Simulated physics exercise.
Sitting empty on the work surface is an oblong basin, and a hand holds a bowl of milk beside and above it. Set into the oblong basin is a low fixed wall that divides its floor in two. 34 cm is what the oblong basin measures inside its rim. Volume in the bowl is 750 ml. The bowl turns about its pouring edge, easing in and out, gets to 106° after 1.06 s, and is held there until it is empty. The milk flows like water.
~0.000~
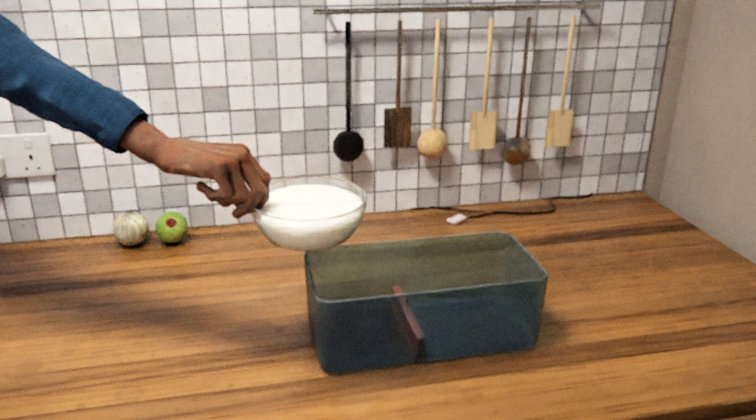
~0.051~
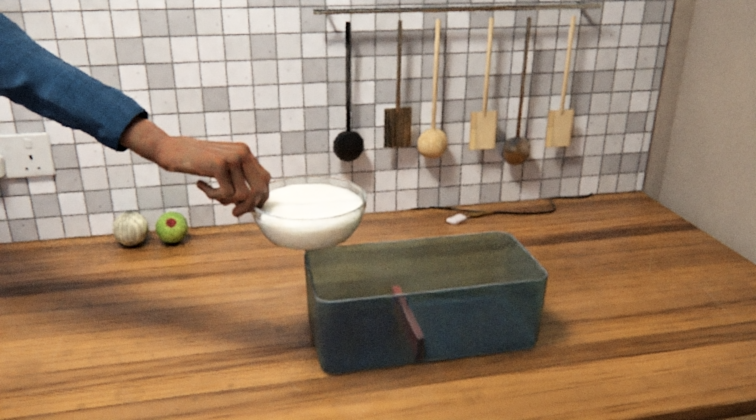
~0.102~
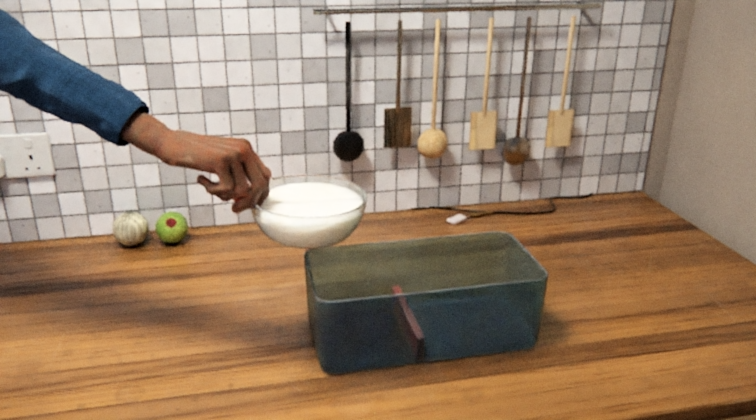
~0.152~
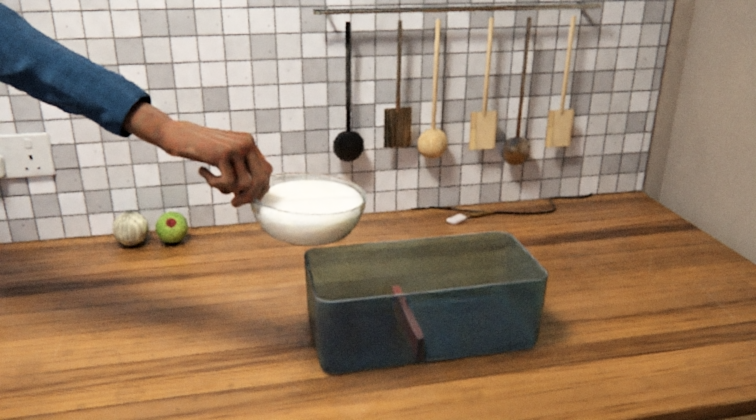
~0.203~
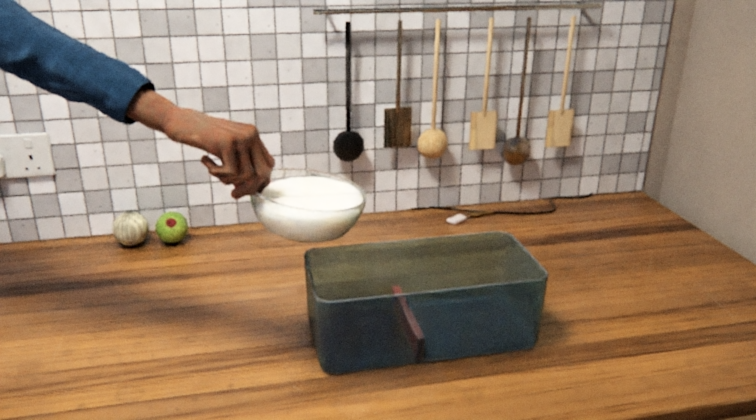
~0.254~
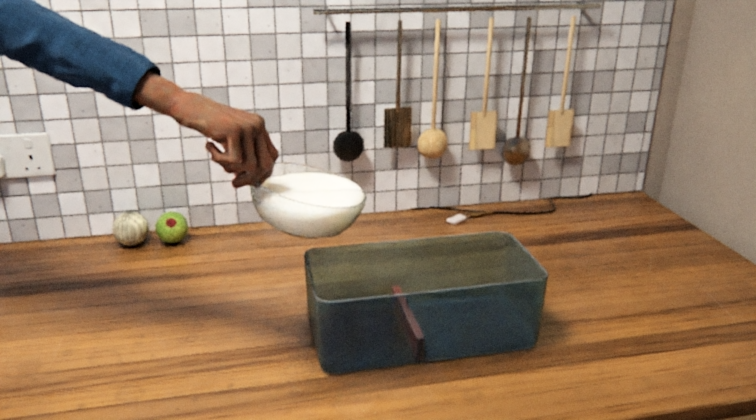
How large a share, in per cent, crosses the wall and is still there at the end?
A share of about 87 per cent.
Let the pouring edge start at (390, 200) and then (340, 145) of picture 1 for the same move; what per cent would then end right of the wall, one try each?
90 in a hundred, followed by 80 in a hundred.
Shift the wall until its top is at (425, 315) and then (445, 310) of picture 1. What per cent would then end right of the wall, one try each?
Around 70 and 45 percent, in that order.
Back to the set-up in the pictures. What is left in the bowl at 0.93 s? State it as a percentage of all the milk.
Share remaining: Approx. 0 %.
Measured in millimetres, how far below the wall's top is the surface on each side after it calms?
Near 36 mm for the left and near 16 mm for the right.
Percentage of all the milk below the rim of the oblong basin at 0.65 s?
At that time the basin holds about 20 per cent of the liquid.
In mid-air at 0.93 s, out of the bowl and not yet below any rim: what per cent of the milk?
Around 8 per cent of the liquid is in flight.
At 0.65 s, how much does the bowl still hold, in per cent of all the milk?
I reckon about 34 in a hundred is still held.
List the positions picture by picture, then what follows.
Tilt 0°; pouring edge (365, 194); surface from (253, 207) to (362, 198); the oblong basin's rim runs from (310, 276) to (528, 254); the wall's top is at (408, 311), in the first frame.
Tilt 1°; pouring edge (365, 194); surface from (253, 206) to (361, 198), in the second frame.
Tilt 2°; pouring edge (365, 194); surface from (253, 204) to (362, 196), in the third frame.
Tilt 5°; pouring edge (365, 194); surface from (253, 202) to (362, 194), in the fourth frame.
Tilt 9°; pouring edge (364, 194); surface from (253, 198) to (362, 191), in the fifth frame.
Tilt 14°; pouring edge (364, 194); surface from (254, 192) to (363, 190); 1 per cent is over the edge, in the sixth frame.
Then, 0.65 s in, the tilt is 71° and 34 per cent is still to pour, 4 is left of the wall and 15 right of it.
Then, 0.93 s in, the tilt is 102° and 0 per cent is still to pour, 9 is left of the wall and 83 right of it.
Then, 1.23 s in, the tilt is 106° and 0 per cent is still to pour, 12 is left of the wall and 87 right of it.
Then, 1.56 s in, the tilt is 106° and 0 per cent is still to pour, 12 is left of the wall and 87 right of it.
Finally, 12 per cent lies left of the wall, 87 right of it and 1 outside.
